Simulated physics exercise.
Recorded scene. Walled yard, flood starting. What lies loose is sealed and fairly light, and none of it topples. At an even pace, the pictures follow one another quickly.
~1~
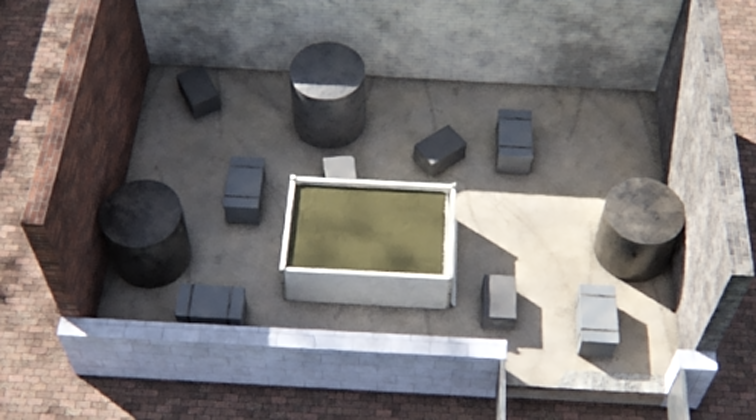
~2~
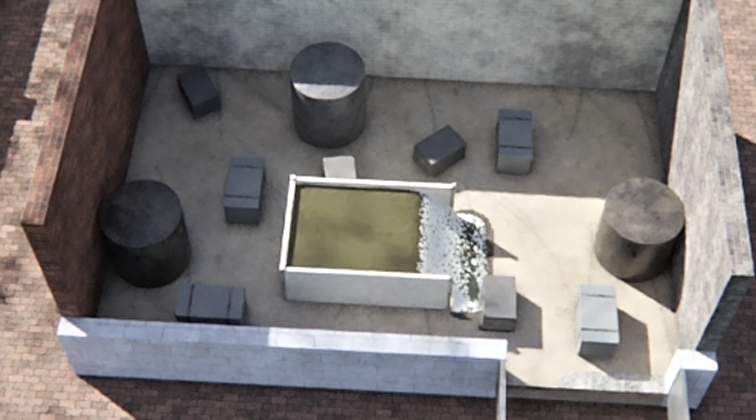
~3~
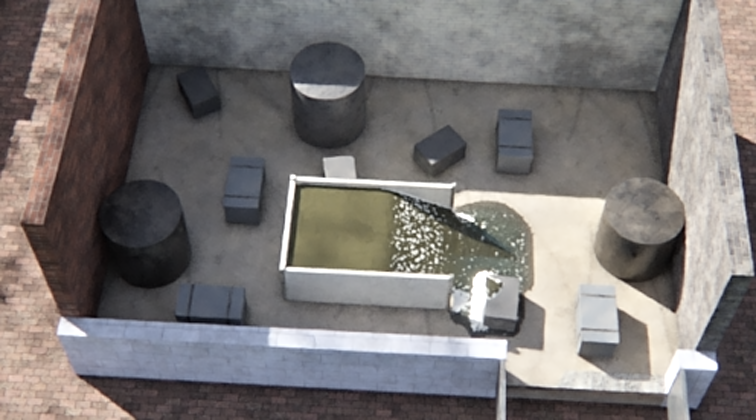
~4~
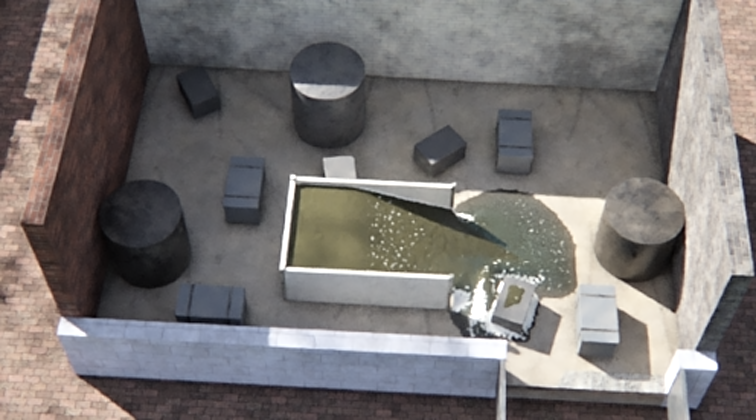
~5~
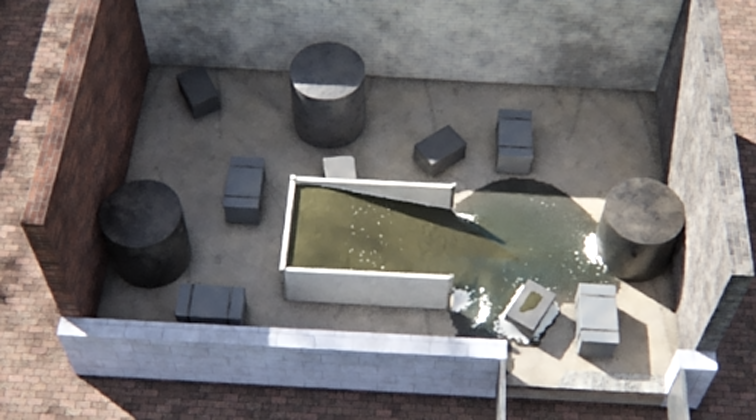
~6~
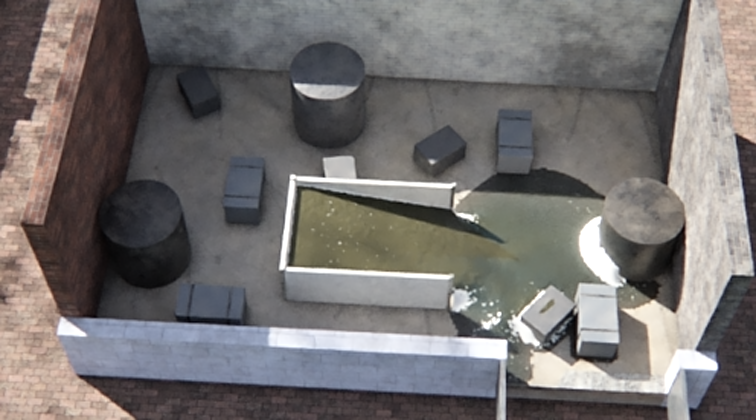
In a walled yard scattered with dark blocks and three round drums, a white-sided tank sits full of murky greenish water. Its right side opens and water pours out, foaming around a nearby crate and spreading to the right-hand drum, while the crate turns and slides right, up beside a trunk.
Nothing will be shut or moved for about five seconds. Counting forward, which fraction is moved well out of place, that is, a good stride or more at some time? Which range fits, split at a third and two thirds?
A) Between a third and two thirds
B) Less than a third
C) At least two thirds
Less than a third.
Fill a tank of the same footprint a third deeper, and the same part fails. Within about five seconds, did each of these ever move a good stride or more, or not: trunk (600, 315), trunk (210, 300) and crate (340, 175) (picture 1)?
The first passed the mark, the next stayed below the mark, and the last stayed below the mark.
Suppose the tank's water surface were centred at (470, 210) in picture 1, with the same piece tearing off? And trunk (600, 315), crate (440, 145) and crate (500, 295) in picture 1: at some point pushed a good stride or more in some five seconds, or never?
Well, the first one got driven a long way, the second didn't get far, and the third didn't get far.
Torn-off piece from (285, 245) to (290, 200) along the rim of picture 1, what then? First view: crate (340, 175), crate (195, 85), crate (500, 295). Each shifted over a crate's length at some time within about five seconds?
Fell short, went past that, fell short.
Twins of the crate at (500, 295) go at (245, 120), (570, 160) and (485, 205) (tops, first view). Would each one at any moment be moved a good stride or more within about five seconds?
Sequence: Doesn't go far, travels that far, travels that far.
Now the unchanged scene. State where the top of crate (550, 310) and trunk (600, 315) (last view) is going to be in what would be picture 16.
First object near (616, 358); second object near (658, 346).
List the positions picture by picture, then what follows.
A crate at (500, 296) rests on the ground; a trunk at (598, 313), on the bottom; 0 of 8 have shifted, in the first picture.
A crate at (500, 296) rests on the ground; a trunk at (598, 313), on the bottom; 0 of 8 have shifted, in the second picture.
A crate at (502, 297) rests on the ground; a trunk at (598, 313), on the bottom; 0 of 8 have shifted, in the third picture.
A crate at (514, 300) rests on the ground, close to its start; a trunk at (598, 313) rests on the ground; 1 of 8 have shifted, in the fourth picture.
A crate at (531, 304), on the bottom, a stride from its start; a trunk at (598, 313), on the bottom; 1 of 8 have shifted, in the fifth picture.
A crate at (548, 310) rests on the ground, a stride from its start; a trunk at (598, 313) rests on the ground; 1 of 8 have shifted, in the sixth picture.
A moment on, 1 of 8 are well off their spots; 0 afloat.
Next, 2 of 8 are well off their spots; 2 afloat.
Later, 2 of 8 are well off their spots; 1 afloat.
In the end, 2 of 8 are well off their spots, and 2 have been at some point; 1 afloat.
